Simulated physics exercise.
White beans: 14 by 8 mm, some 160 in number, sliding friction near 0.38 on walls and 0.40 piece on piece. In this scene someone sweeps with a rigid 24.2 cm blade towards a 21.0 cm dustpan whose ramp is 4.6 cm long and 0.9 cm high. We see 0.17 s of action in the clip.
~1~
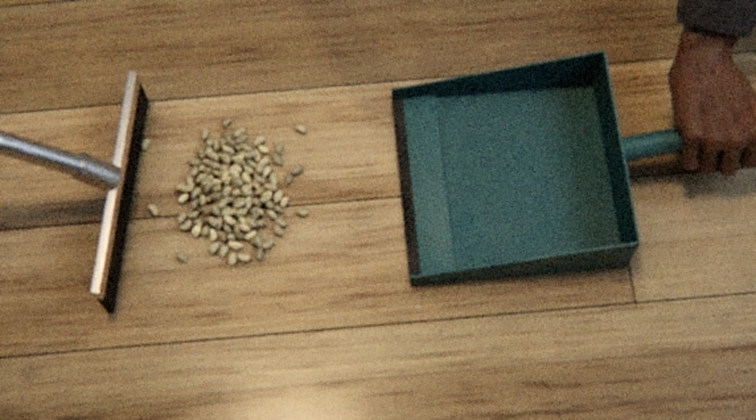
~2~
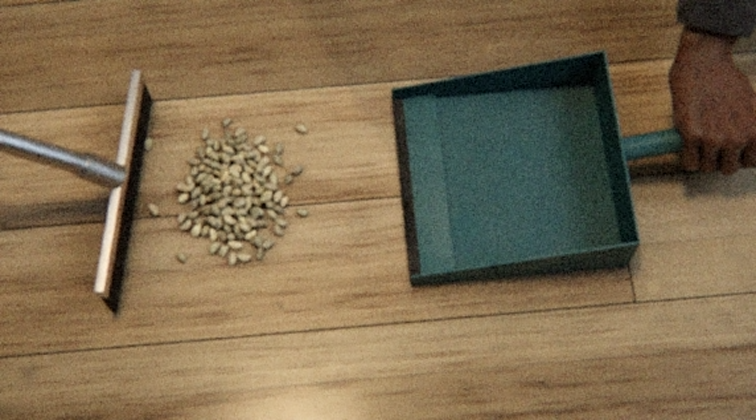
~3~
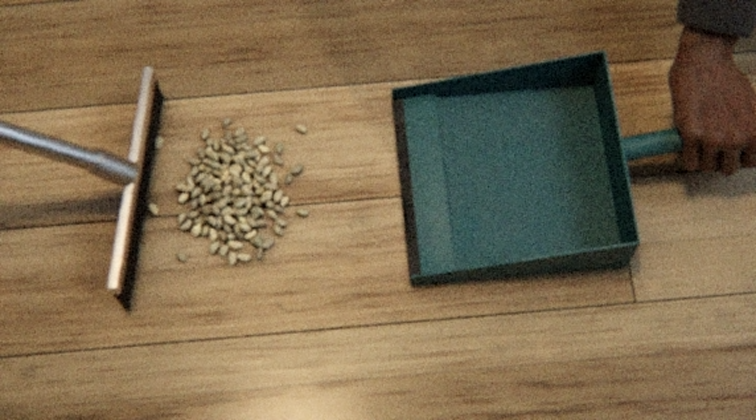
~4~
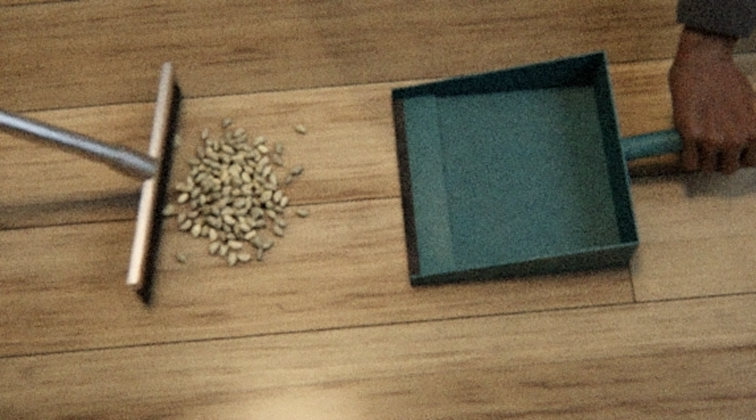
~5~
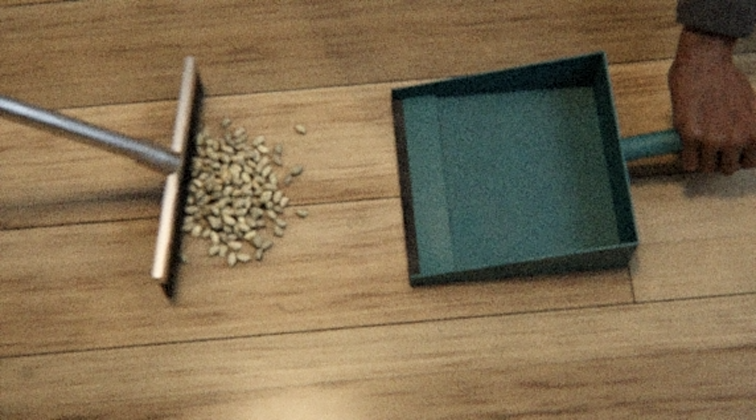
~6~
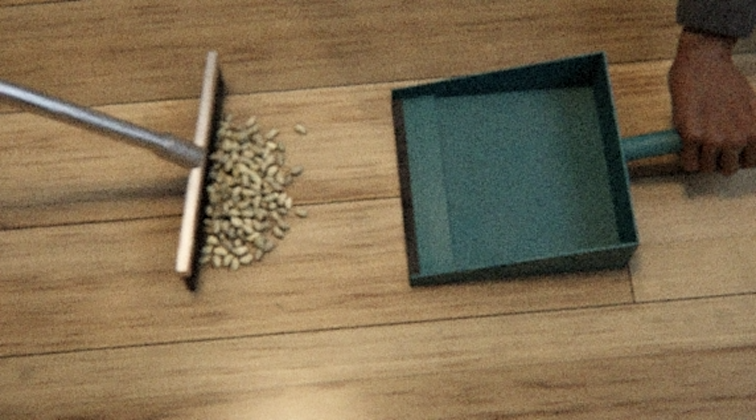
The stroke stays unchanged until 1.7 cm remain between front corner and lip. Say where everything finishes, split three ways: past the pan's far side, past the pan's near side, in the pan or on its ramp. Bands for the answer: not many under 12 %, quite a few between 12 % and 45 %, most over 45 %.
Far side: Not many; near side: Not many; pan: Quite a few.
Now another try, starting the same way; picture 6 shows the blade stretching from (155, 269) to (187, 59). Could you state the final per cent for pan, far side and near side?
Pan 10 % / far 10 % / near 5 %.
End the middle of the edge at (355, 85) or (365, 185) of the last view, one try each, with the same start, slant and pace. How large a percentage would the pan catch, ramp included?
Some 10 per cent on the first try, 30 per cent on the second.
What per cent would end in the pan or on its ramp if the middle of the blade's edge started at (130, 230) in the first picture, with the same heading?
Around 35 %.
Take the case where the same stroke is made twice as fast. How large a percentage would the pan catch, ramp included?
About 55 %.
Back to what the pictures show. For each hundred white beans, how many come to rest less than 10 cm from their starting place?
Around 0 per cent, give or take.
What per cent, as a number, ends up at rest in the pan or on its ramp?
Roughly 20 in a hundred come to rest there.
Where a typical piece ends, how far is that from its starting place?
I'd put it near 18 cm.
Then, 0.13 s after the last picture, middle of the blade 11 cm from the lip; 0 % over the lip, far side 5 %, near side 0 %.
Then, 0.22 s after the last picture, middle of the blade 5 cm from the lip; 0 % over the lip, far side 5 %, near side 5 %.
Then, 0.44 s after the last picture, middle of the blade 4 cm from the lip; 25 % over the lip, far side 5 %, near side 5 %.
In the end, far side 5 %, near side 5 %, pan 20 %, in front of the lip or behind the blade 65 %.
